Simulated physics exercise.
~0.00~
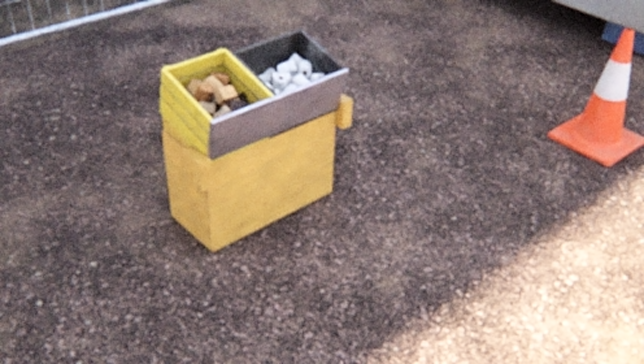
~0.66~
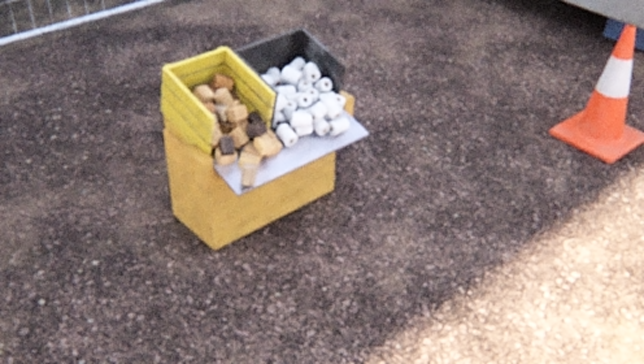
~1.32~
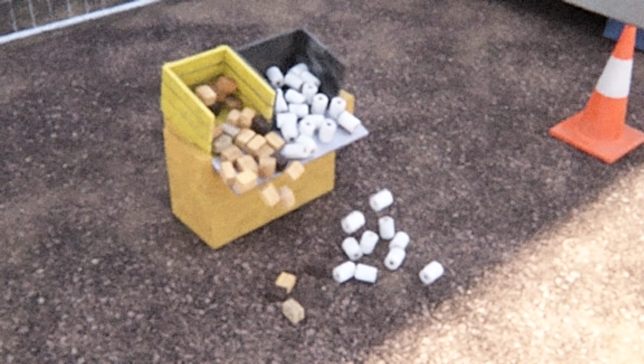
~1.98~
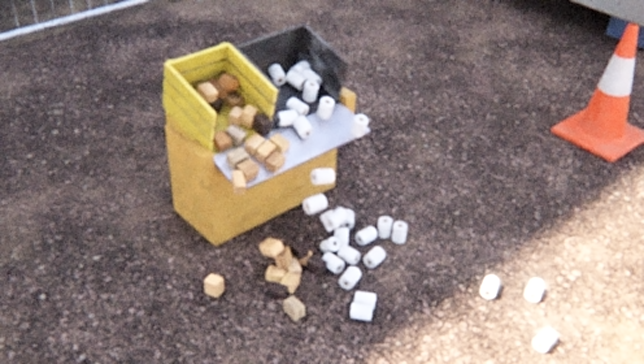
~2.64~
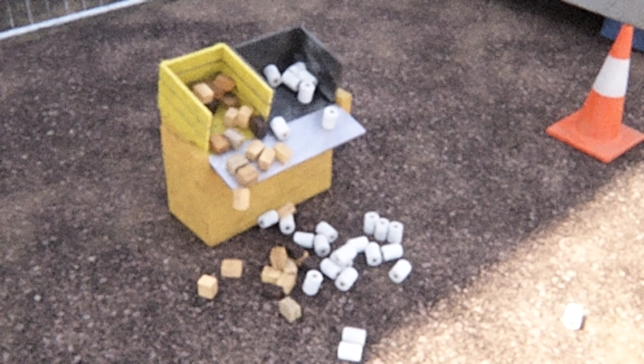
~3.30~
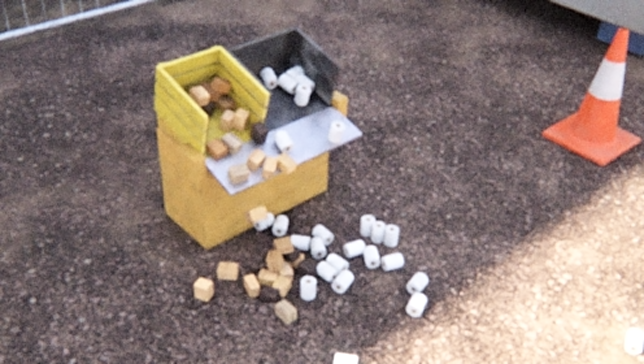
Yellow and black hoppers on a stand spilling wooden blocks and white rolls over a lowered flap, leaving many scattered on the ground.
